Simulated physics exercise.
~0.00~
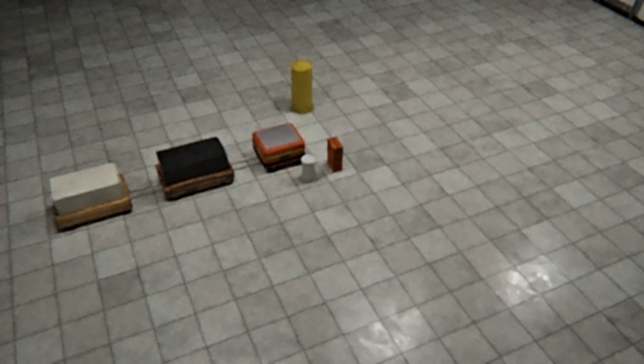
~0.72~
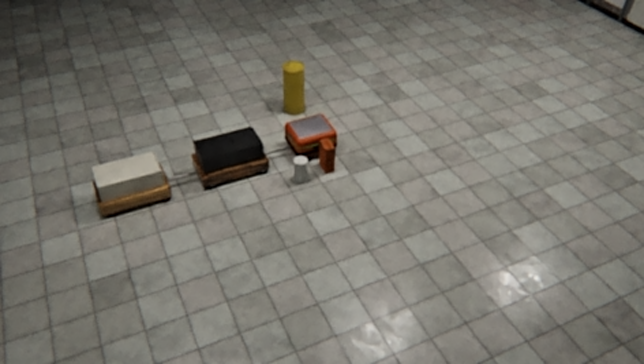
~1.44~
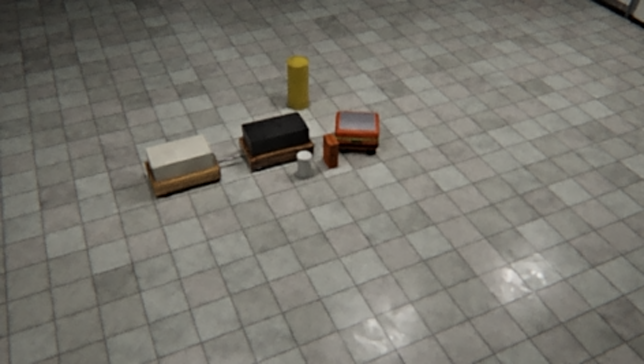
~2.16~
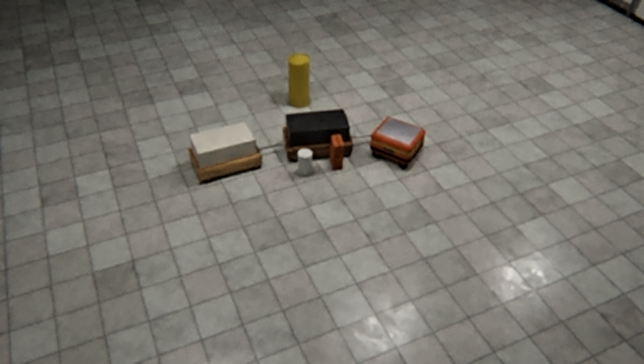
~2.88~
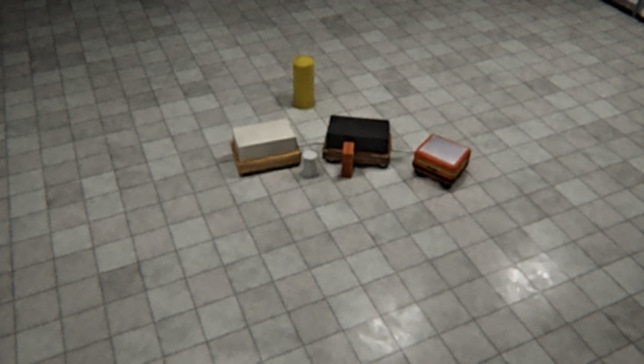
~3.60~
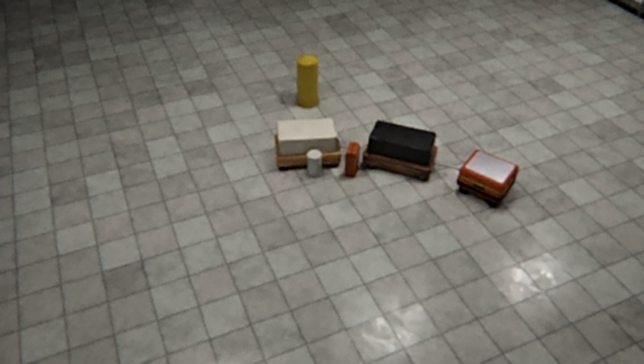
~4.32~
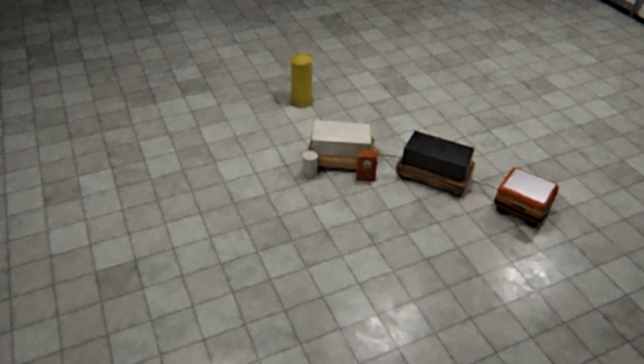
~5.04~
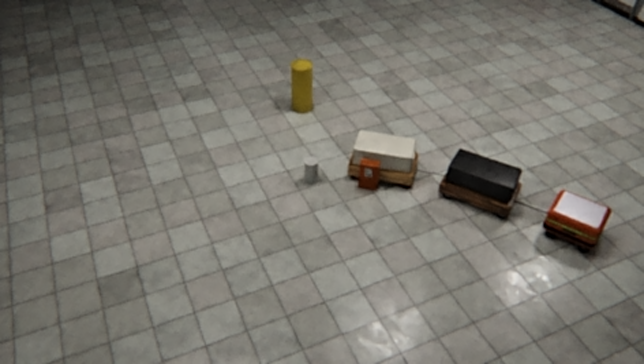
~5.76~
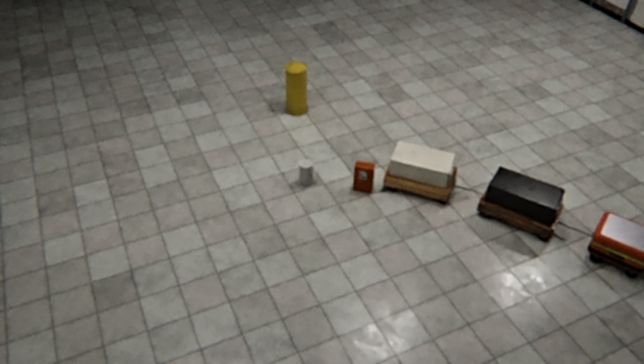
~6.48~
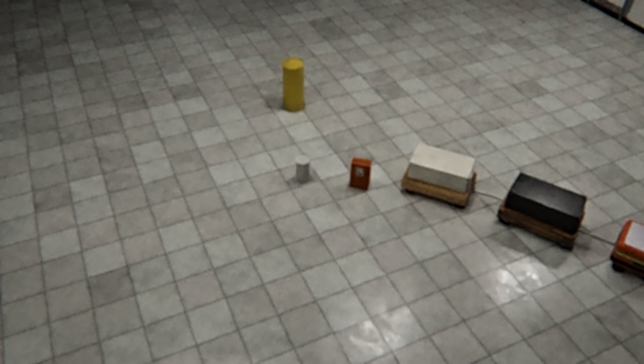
On a tiled floor, a tug pulls two carts rightward, nudging an orange box slightly aside.
